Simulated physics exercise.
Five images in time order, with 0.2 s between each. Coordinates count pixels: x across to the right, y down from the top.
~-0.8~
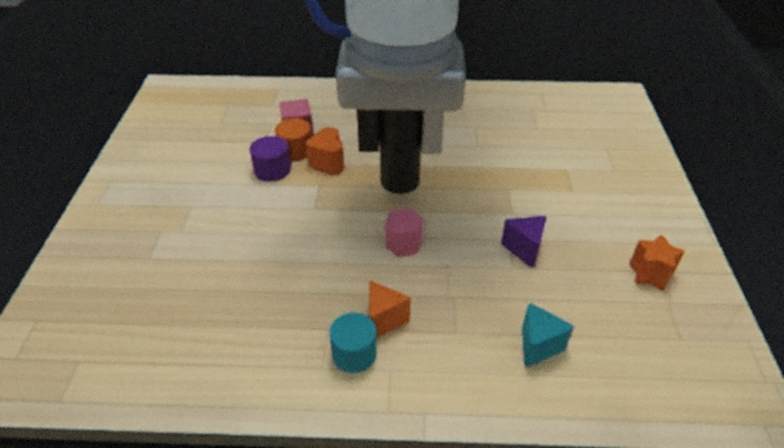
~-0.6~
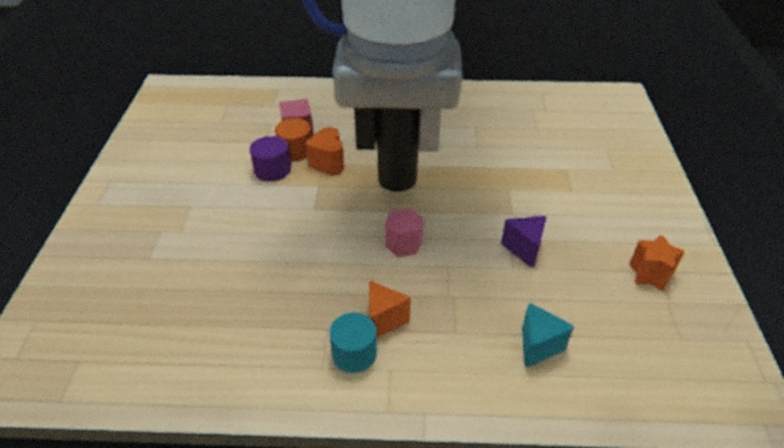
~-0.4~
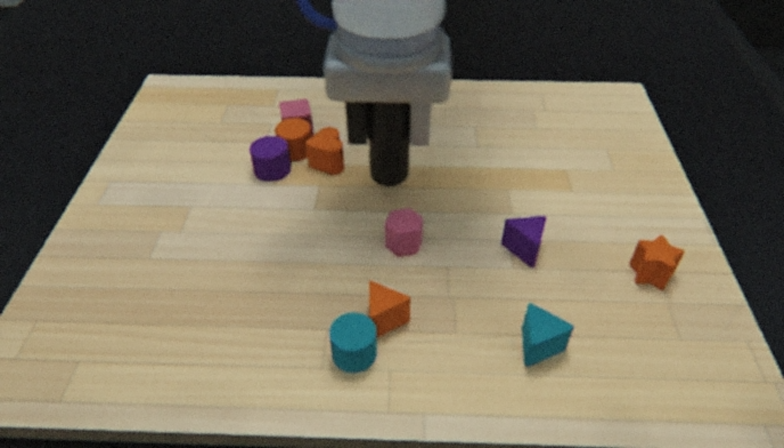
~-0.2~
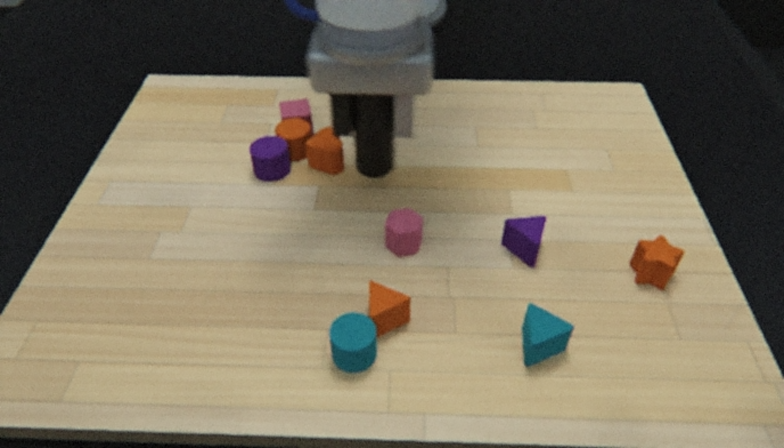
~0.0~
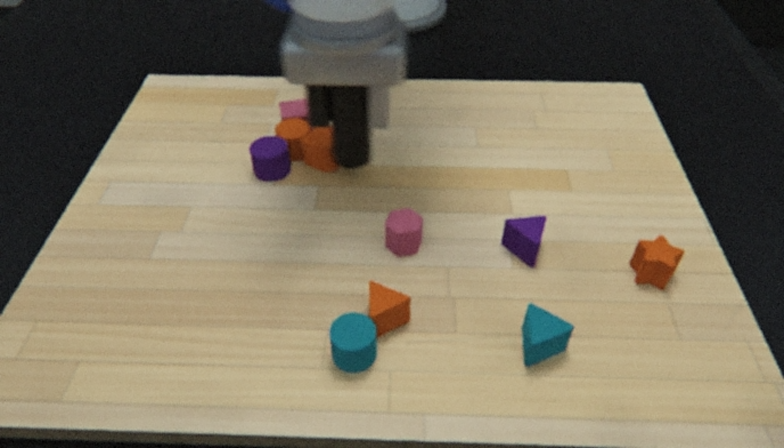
A robot arm moves left and slightly back over a wooden board, nearing an orange block.
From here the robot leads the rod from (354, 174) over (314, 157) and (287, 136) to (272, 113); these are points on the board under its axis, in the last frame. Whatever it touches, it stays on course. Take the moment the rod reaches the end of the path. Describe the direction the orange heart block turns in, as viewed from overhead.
It goes anticlockwise.
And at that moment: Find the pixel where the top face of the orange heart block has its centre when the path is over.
It should be at (232, 96) by then.
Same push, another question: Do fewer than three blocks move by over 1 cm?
In short: No.
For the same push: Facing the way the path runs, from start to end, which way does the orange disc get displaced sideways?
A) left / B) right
That would be A.
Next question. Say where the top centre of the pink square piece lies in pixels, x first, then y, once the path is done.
I'd say the pink square piece ends with its top centre at (289, 76).
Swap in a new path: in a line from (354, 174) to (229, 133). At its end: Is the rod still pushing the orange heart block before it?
Answer: Yes.
On the path given first. One third of the way, rod at (311, 140); orange disc at (251, 115); pink square piece at (292, 104), turned 30° clockwise; orange heart block at (278, 123).
Two thirds of the way, rod at (283, 119); orange disc at (216, 106); pink square piece at (287, 92), turned 45° clockwise; orange heart block at (246, 108), turned 35° anticlockwise.
At the end, rod at (269, 97); purple disc unmoved; orange disc at (200, 105); pink square piece at (289, 76), turned 55° clockwise; orange heart block at (232, 96), turned 90° anticlockwise.
